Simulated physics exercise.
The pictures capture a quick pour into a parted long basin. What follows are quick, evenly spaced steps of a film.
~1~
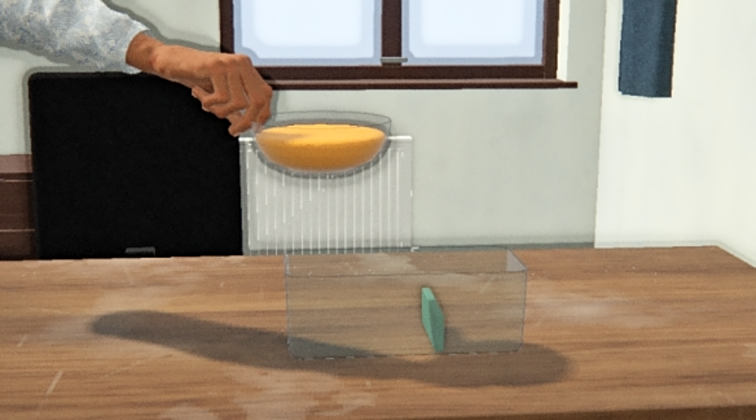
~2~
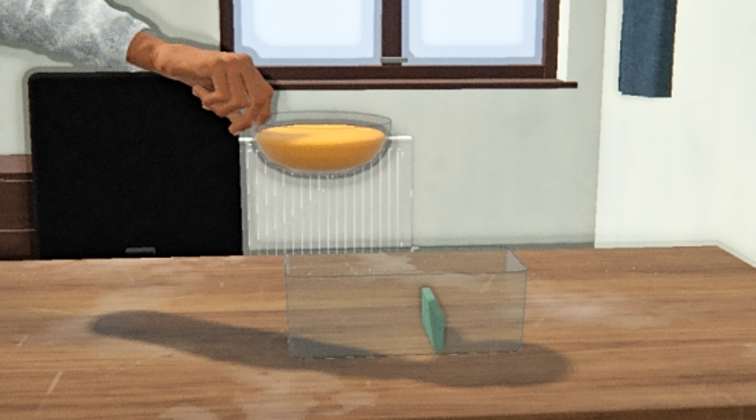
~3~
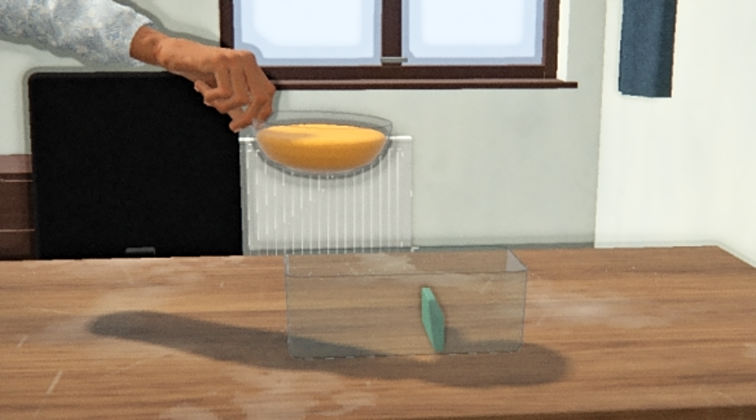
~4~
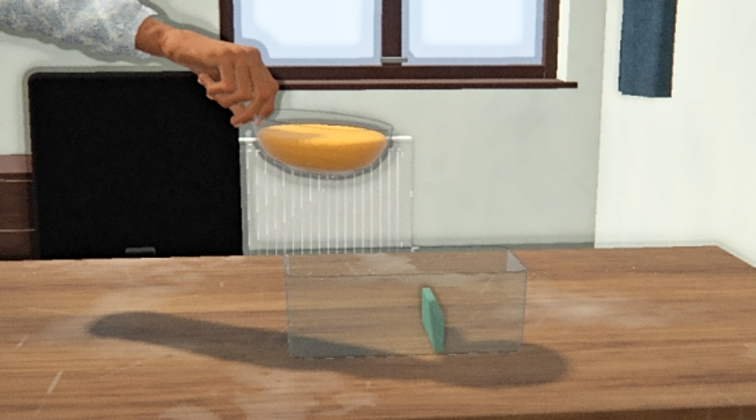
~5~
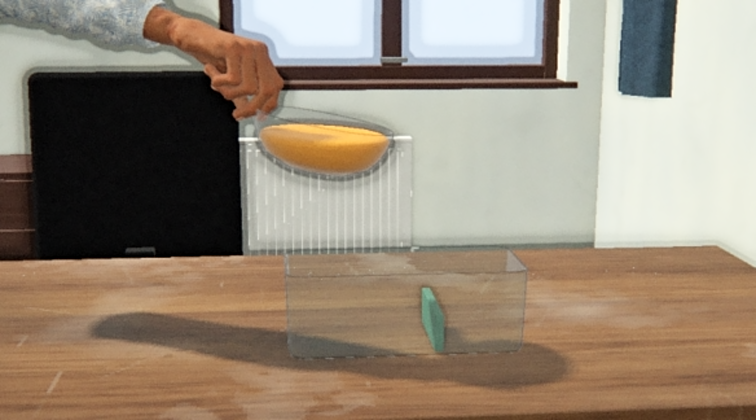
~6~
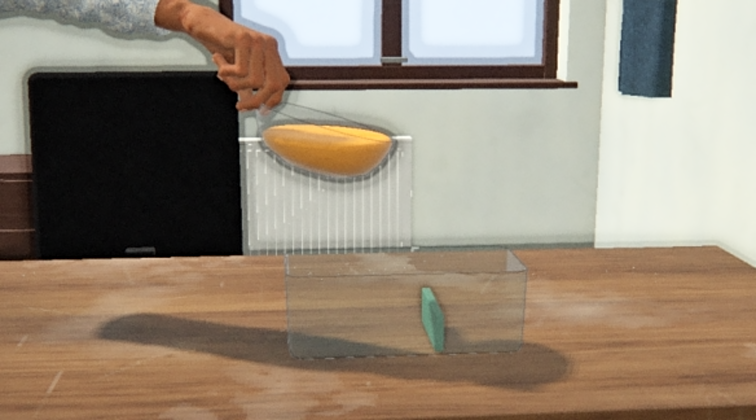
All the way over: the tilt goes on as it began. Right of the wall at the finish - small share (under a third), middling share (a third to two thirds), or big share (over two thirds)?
Middling.
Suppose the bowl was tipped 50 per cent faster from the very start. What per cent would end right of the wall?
About 30 %.
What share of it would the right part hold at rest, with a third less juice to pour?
That share would be some 25 parts in a hundred.
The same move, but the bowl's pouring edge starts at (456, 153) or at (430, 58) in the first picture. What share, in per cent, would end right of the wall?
Around 75 percent first, around 65 percent second.
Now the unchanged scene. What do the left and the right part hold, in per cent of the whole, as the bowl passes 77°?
Left 5 per cent, right 30 per cent.
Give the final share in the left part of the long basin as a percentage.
That share comes out near 55 percent.
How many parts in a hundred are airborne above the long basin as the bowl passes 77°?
I'd put it at roughly 40 percent of it.
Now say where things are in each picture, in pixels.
In the first picture, it leans 0°; its right rim is at (390, 120); the juice meets the walls at (254, 134) and (386, 133); the long basin's rim runs from (286, 265) to (518, 259); the wall's top is at (433, 302).
In the second picture, it leans 1°; its right rim is at (390, 121); the juice meets the walls at (254, 133) and (386, 133).
In the third picture, it leans 3°; its right rim is at (391, 124); the juice meets the walls at (255, 133) and (386, 135).
In the fourth picture, it leans 6°; its right rim is at (392, 128); the juice meets the walls at (257, 132) and (387, 136).
In the fifth picture, it leans 11°; its right rim is at (393, 134); the juice meets the walls at (259, 131) and (389, 137).
In the sixth picture, it leans 17°; its right rim is at (393, 141); the juice meets the walls at (262, 132) and (392, 138).
A moment on, the bowl is tipped on its side and 21 per cent is still to pour, 7 is left of the wall and 30 right of it.
Next, the bowl is tipped right over and 0 per cent is still to pour, 52 is left of the wall and 43 right of it.
Then the bowl is tipped right over and 0 per cent is still to pour, 53 is left of the wall and 43 right of it.
Later the bowl is tipped right over and 0 per cent is still to pour, 53 is left of the wall and 43 right of it.
Finally, 53 per cent lies left of the wall, 43 right of it and 4 outside.
